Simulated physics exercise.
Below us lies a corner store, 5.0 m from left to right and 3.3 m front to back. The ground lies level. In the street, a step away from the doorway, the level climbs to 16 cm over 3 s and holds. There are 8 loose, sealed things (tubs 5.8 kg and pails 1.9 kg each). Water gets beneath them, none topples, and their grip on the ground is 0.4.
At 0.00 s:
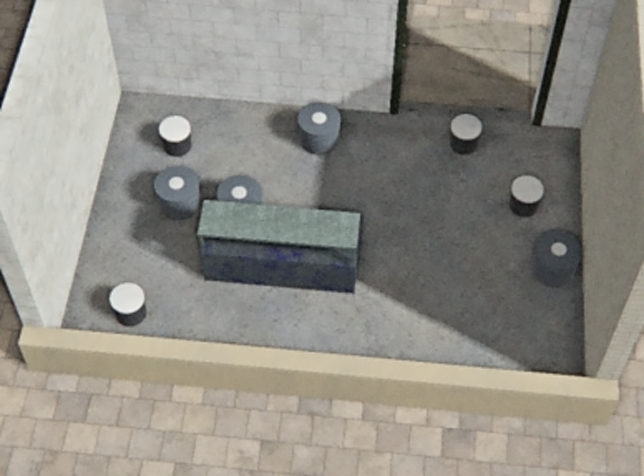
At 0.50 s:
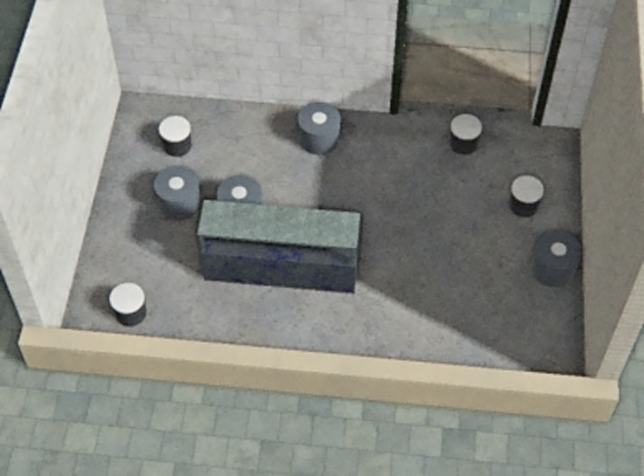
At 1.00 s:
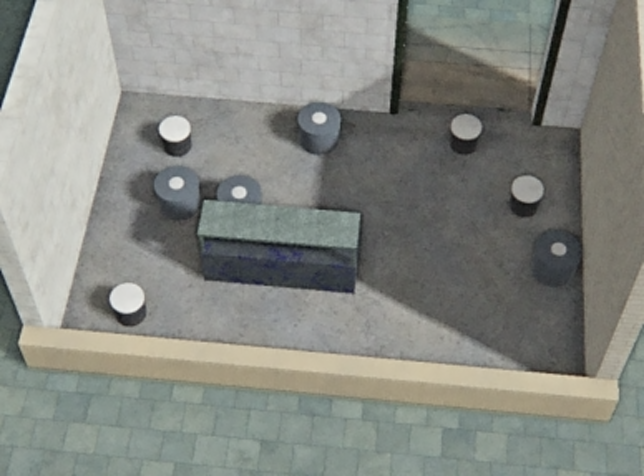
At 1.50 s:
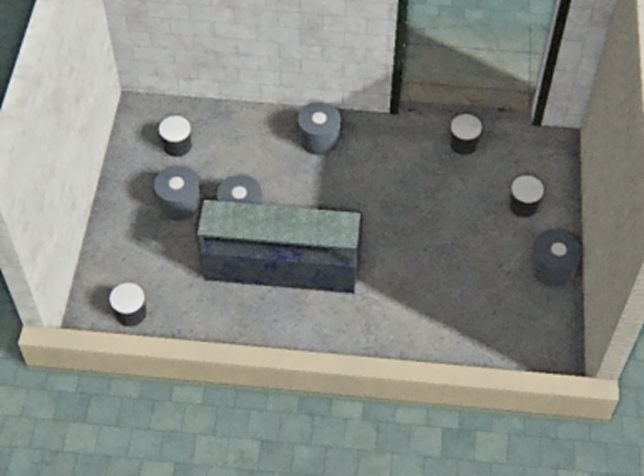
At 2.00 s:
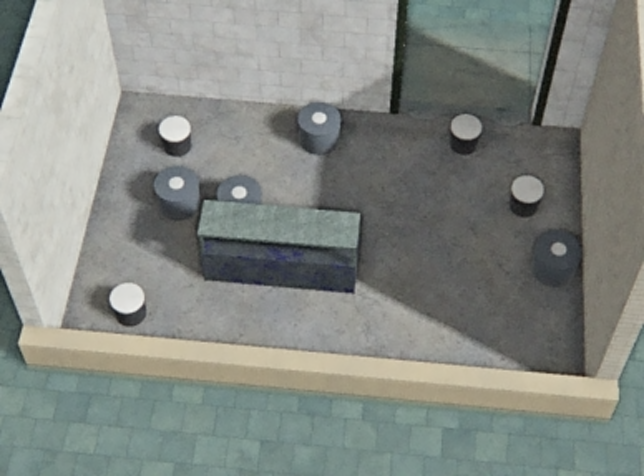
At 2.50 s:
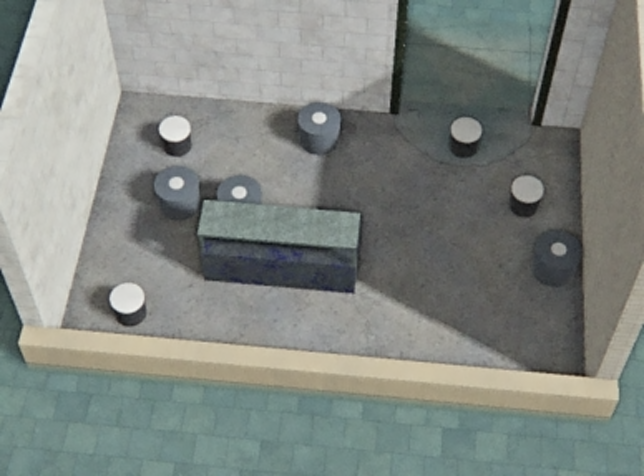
Water spreading over the paving outside a small walled corner store, then edging in through the doorway among motionless tubs and pails.
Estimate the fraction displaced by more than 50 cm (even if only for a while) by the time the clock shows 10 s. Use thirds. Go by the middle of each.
It is from one to two thirds.
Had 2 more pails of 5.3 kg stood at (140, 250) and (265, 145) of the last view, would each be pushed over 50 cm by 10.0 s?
In that order: Under, less.
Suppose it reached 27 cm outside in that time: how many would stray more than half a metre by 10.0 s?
Then 7.
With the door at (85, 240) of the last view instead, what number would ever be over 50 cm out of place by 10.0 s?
Then 6.
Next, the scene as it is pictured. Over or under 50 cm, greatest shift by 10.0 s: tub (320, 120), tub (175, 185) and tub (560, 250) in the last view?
In that order: Short of it, under, over.
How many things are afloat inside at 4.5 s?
I count 1.
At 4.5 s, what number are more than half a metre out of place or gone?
I count 2.
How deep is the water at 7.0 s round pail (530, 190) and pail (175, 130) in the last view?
Roughly 11 and 0 cm.
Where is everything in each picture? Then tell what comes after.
A pail at (467, 126) rests on the ground; a tub at (239, 193), on the bottom; 0.0 m2 under water; 0 of 8 have shifted, in the first frame.
A pail at (467, 126), on the bottom; a tub at (239, 193) rests on the ground; 0.0 m2 under water; 0 of 8 have shifted, in the second frame.
A pail at (467, 126), on the bottom; a tub at (239, 193) rests on the ground; water covers 0.0 m2; 0 of 8 have shifted, in the third frame.
A pail at (467, 126) rests on the ground; a tub at (239, 193), on the bottom; 0.0 m2 under water; 0 of 8 have shifted, in the fourth frame.
A pail at (467, 126), on the bottom; a tub at (239, 193), on the bottom; 0.0 m2 under water; 0 of 8 have shifted, in the fifth frame.
A pail at (467, 129), on the bottom, 4 cm from its start; a tub at (239, 193), on the bottom; 0.6 m2 under water; 0 of 8 have shifted, in the sixth frame.
After 3.5 s 1 of 8 are over 50 cm from their spots; 0 afloat.
After 4.5 s 2 of 8 are over 50 cm from their spots; 1 afloat.
After 7.0 s 3 of 8 are over 50 cm from their spots; 3 afloat.
After 10.0 s 5 of 8 are over 50 cm from their spots, and 5 have been at some point; 4 afloat.
